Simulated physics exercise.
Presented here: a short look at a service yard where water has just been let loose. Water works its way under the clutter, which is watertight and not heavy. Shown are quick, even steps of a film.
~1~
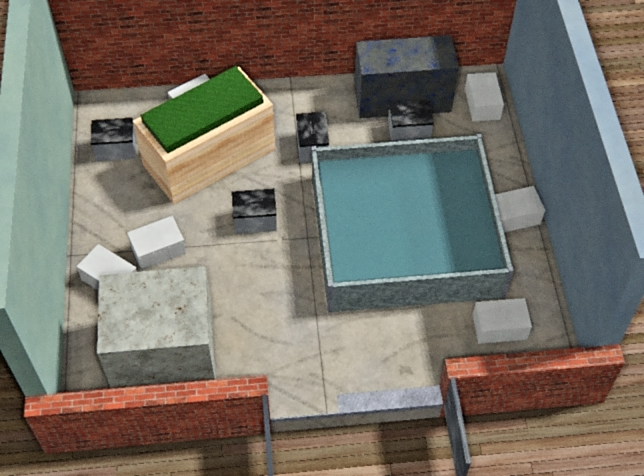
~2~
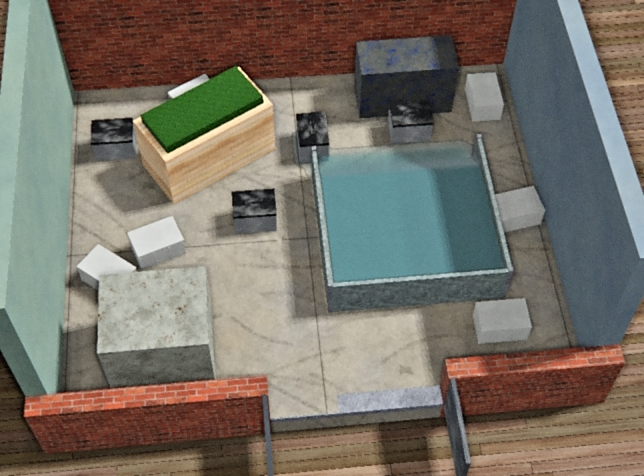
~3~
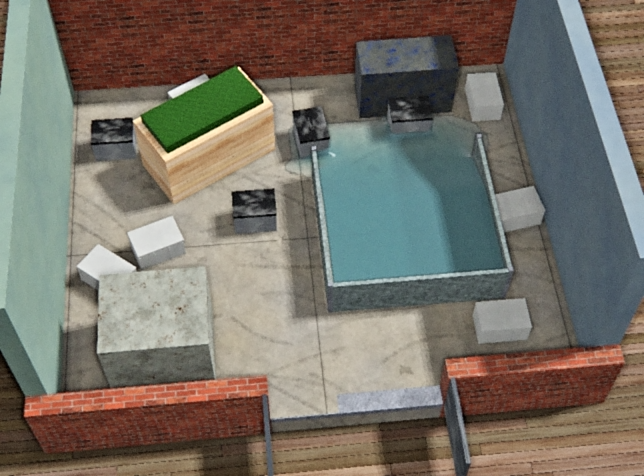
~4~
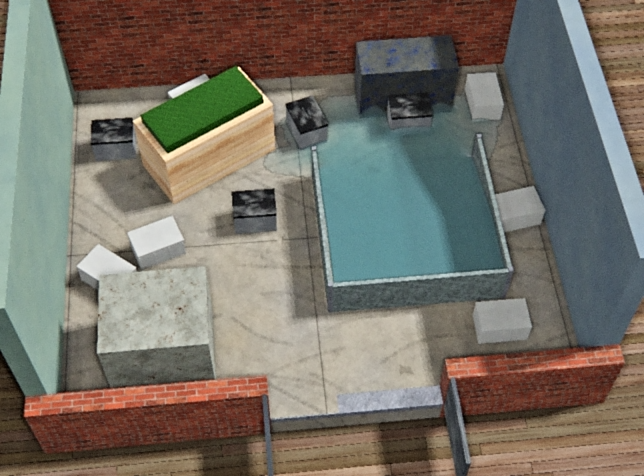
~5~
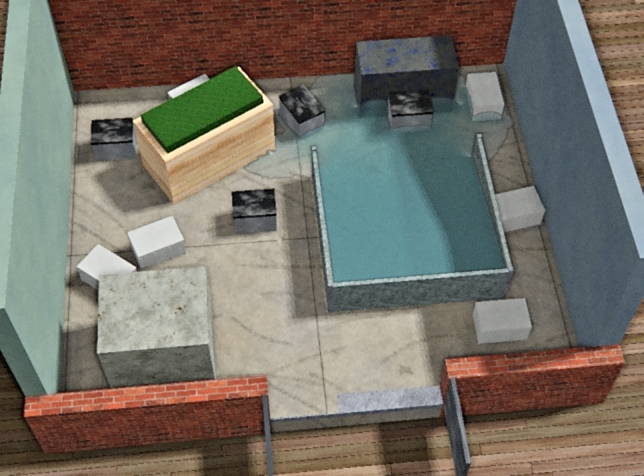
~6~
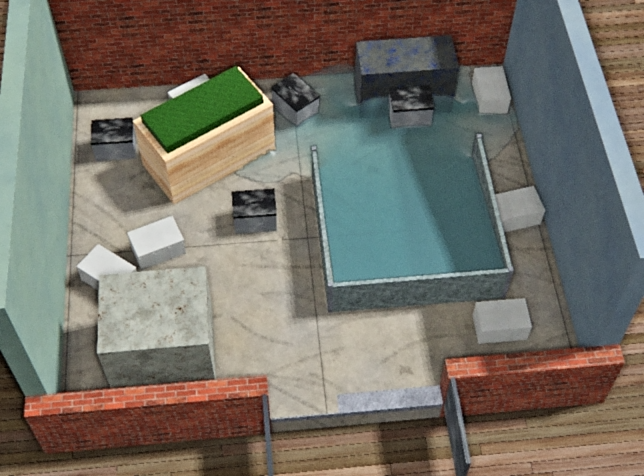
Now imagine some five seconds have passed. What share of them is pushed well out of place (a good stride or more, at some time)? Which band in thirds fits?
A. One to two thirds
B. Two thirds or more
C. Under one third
B, two thirds or more.
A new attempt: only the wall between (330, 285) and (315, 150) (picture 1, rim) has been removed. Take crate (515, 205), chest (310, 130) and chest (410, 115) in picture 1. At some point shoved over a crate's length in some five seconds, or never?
Same order as named: Not sent that far; sent that far; not sent that far.
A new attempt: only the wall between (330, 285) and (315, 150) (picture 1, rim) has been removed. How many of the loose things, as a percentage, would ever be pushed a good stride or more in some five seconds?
It comes to some 60 per cent.
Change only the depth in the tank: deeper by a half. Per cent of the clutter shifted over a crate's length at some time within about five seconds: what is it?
About 90 in every hundred loose things.
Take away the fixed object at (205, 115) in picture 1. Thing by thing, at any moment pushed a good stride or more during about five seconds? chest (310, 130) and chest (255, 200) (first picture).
Went the distance, fell short.
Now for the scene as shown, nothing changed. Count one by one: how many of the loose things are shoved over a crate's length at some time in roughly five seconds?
Count: 9.
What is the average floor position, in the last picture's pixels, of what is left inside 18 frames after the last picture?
Centre of the remaining clutter: Around (291, 217).
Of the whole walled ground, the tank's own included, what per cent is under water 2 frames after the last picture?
I'd put it near 30 percent.
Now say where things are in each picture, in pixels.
In the first frame, a chest at (312, 128), on the bottom; a crate at (485, 89) rests on the ground; 0 of 10 have shifted.
In the second frame, a chest at (312, 128) rests on the ground; a crate at (485, 89), on the bottom; 0 of 10 have shifted.
In the third frame, a chest at (311, 124) rests on the ground, close to its start; a crate at (485, 89) rests on the ground; 2 of 10 have shifted.
In the fourth frame, a chest at (306, 114), on the bottom, close to its start; a crate at (485, 89) rests on the ground; 2 of 10 have shifted.
In the fifth frame, a chest at (301, 103) rests on the ground, a stride from its start; a crate at (486, 89) rests on the ground; 2 of 10 have shifted.
In the sixth frame, a chest at (295, 91), on the bottom, a stride from its start; a crate at (492, 83), on the bottom, close to its start; 3 of 10 have shifted.
A moment on, 1 of 10 are well off their spots; 1 afloat.
Next, 3 of 10 are well off their spots; 3 afloat.
Later, 5 of 10 are well off their spots; 5 afloat.
In the end, 9 of 10 are well off their spots, and 9 have been at some point; 6 afloat.
